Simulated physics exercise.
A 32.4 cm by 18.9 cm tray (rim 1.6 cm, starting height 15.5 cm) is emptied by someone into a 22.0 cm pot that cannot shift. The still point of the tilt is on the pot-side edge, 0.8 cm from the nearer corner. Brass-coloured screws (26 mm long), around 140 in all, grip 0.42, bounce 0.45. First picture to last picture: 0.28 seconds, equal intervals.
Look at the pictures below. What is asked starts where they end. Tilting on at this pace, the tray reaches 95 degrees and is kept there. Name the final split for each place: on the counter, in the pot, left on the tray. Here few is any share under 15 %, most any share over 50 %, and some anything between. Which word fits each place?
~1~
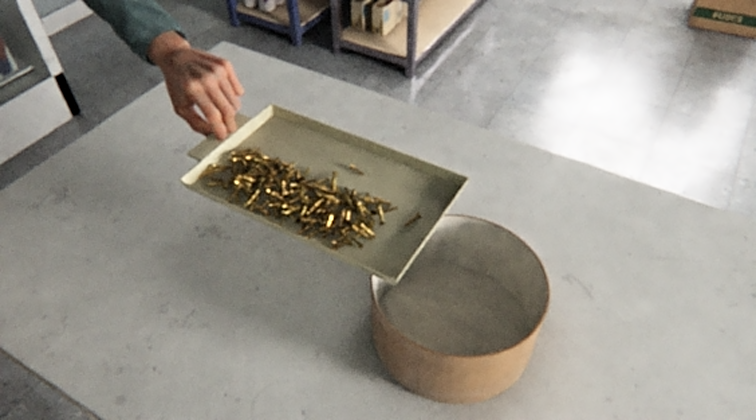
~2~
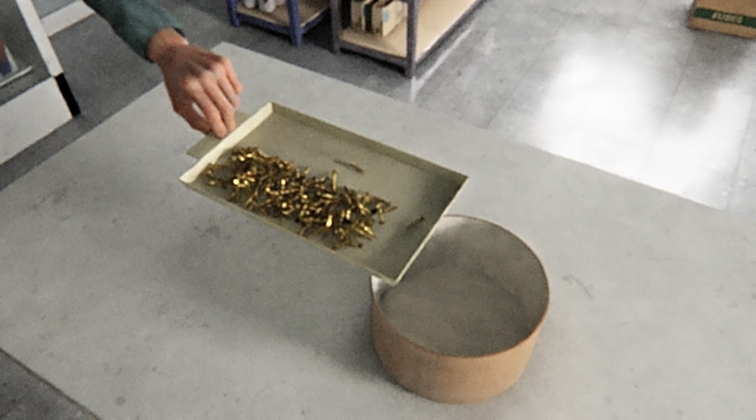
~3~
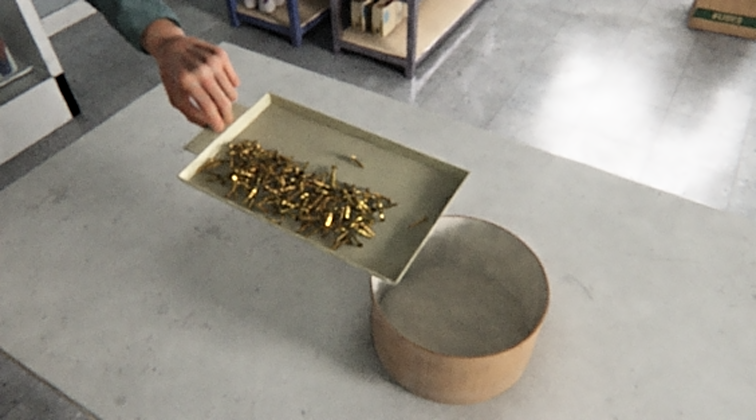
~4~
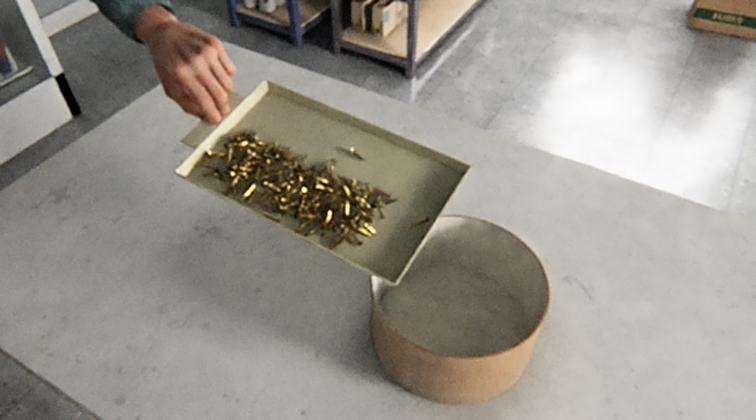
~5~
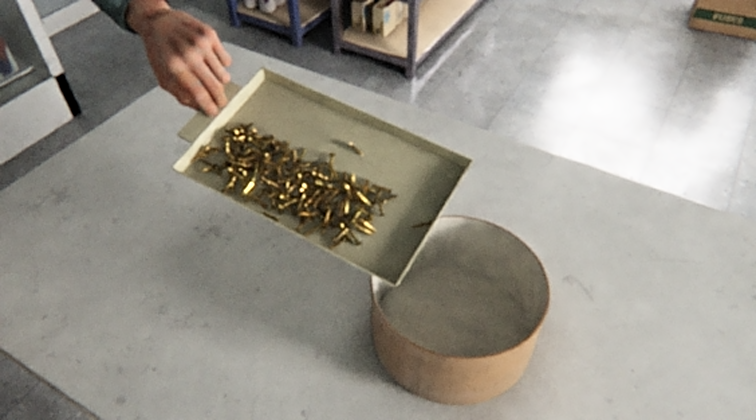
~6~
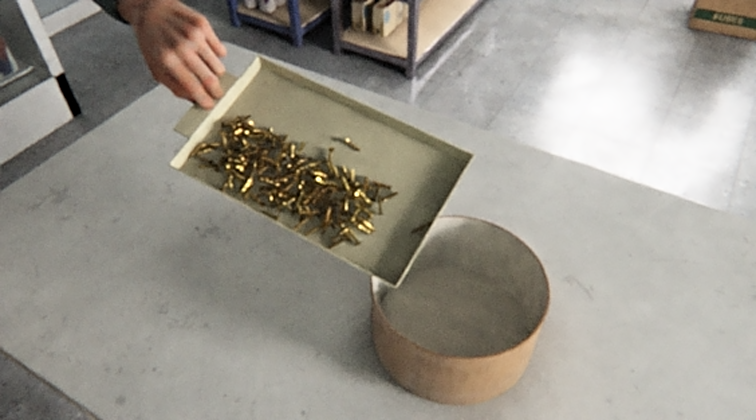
Counter: Most; pot: Few; left on the tray: Few.
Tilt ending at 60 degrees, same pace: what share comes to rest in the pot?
Roughly 0 percent.
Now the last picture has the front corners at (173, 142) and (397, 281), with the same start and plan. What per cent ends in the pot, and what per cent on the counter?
In the pot: 80 per cent; on the counter: 20 per cent.
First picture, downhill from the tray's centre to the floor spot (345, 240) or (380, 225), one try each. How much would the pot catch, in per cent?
Estimate: Some 55 % and some 100 % respectively.
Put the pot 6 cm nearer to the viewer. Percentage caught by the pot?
Near 30 per cent in that case.
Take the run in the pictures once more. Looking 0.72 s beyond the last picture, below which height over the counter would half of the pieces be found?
Median height: Approx. 18 cm.
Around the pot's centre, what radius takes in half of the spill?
Roughly 22 centimetres.
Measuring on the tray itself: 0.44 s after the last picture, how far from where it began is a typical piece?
About 5 cm.
Then, 0.44 s after the last picture, tilt 56 degrees; the tray holds 100 %, the pot 0 %.
Then, 0.72 s after the last picture, tilt 80 degrees; the tray holds 60 %, the pot 0 %.
Then, 1.11 s after the last picture, tilt 95 degrees; the tray holds 0 %, the pot 5 %.
In the end, counter 95 %, pot 5 %, tray 0 %.
